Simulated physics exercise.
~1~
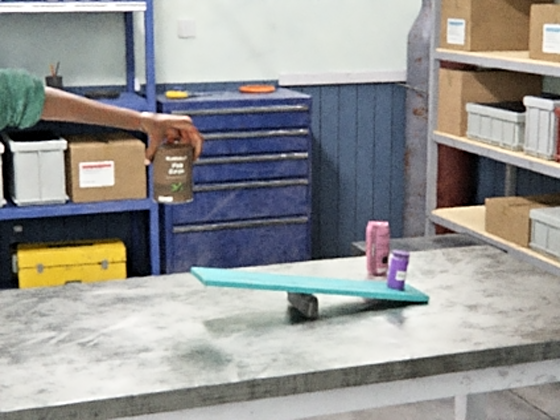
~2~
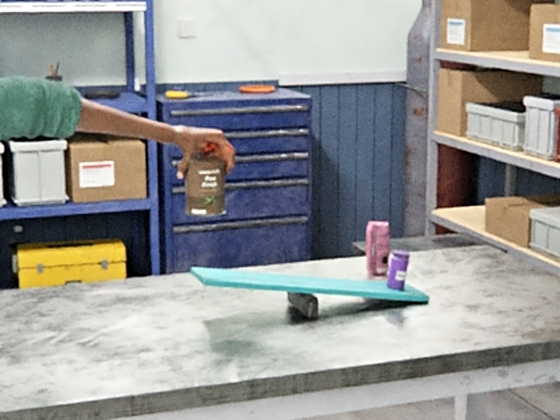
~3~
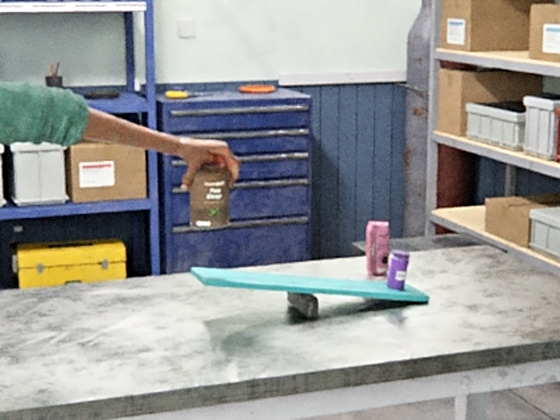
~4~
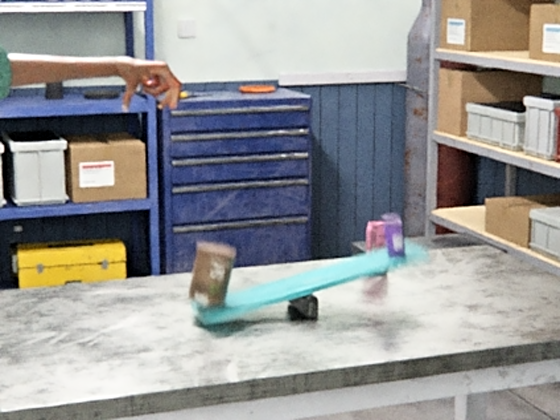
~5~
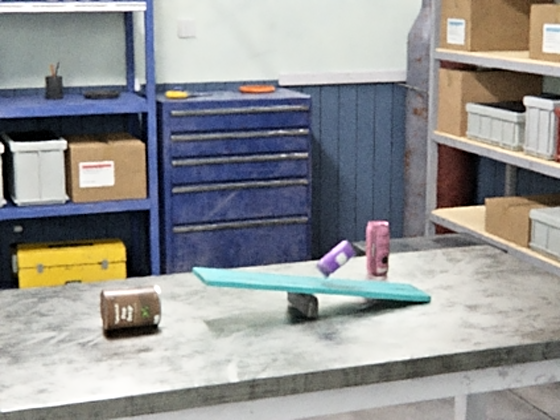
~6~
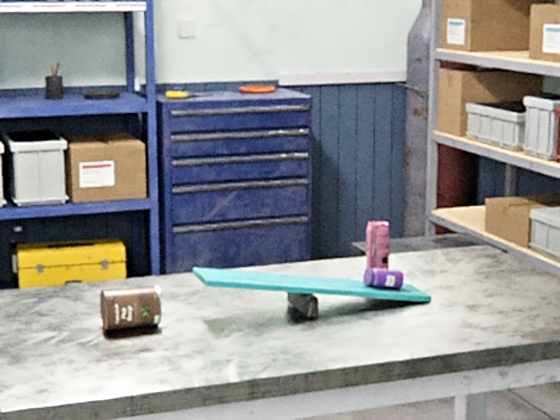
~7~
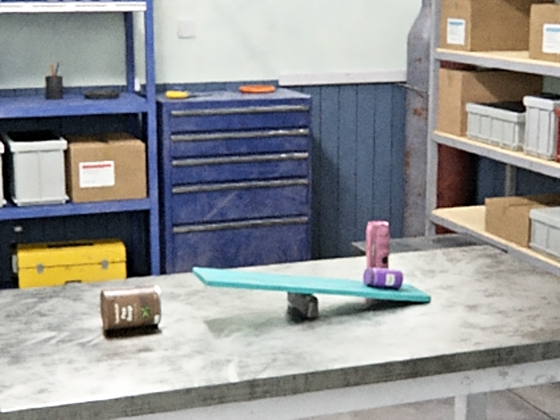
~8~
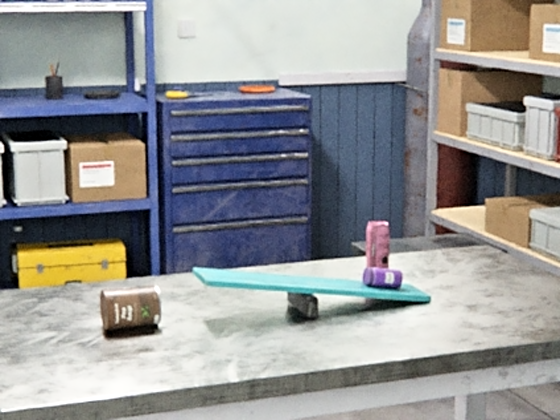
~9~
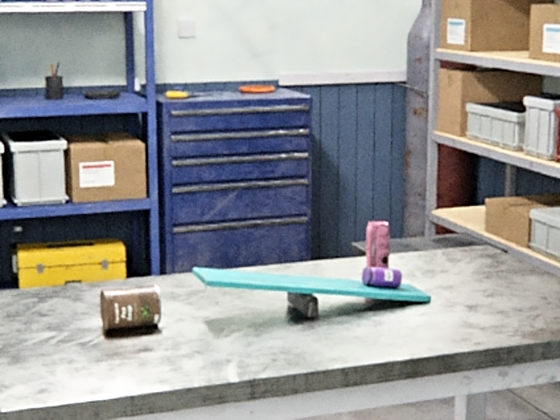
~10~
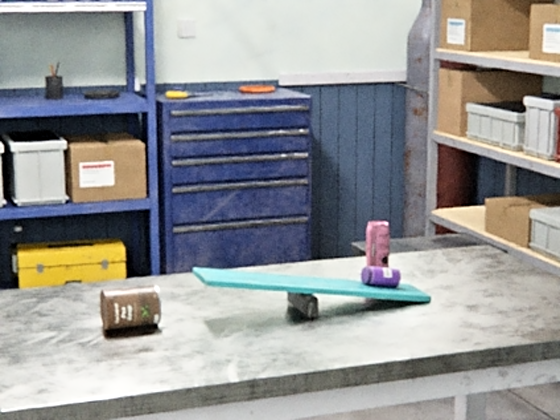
A hand carried a brown tin over the raised left end of a turquoise plank and dropped it, tipping the plank and tossing up a purple can; both toppled onto their sides, the tin on the table, and the plank settled back as before.
